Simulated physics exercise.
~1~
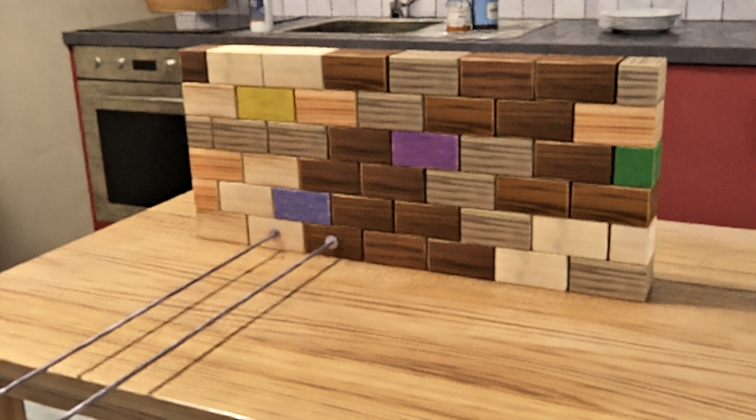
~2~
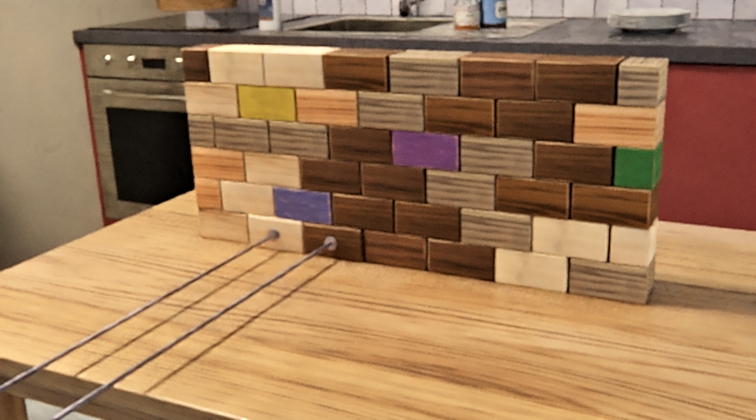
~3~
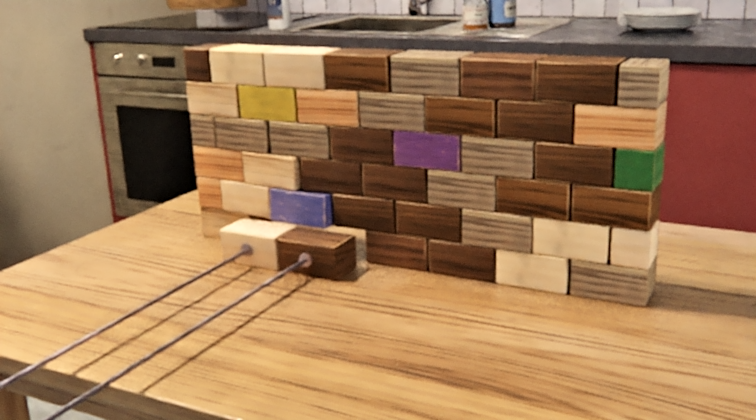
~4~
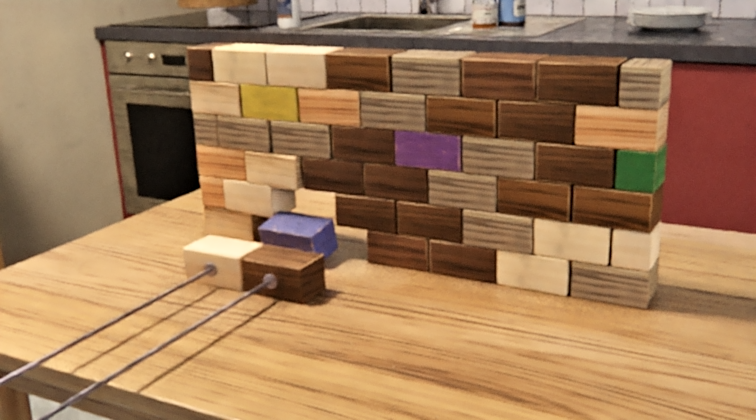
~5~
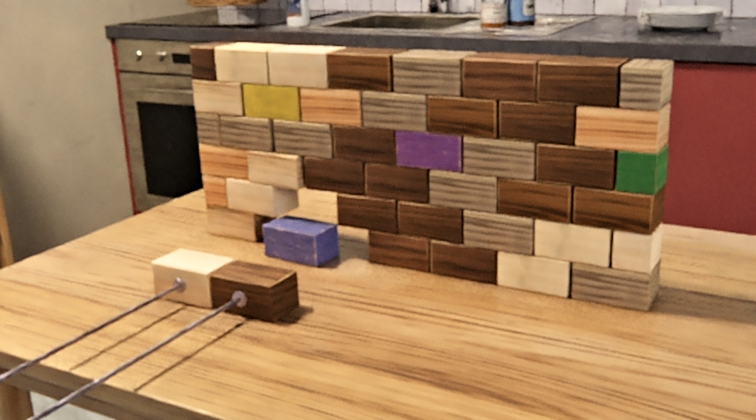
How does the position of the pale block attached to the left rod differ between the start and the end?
At the start the pale block sits in the bottom row of the wall, beneath the blue block. By the end it is out on the open table, in front of the wall and farther to the lower left, still beside the dark brown block.
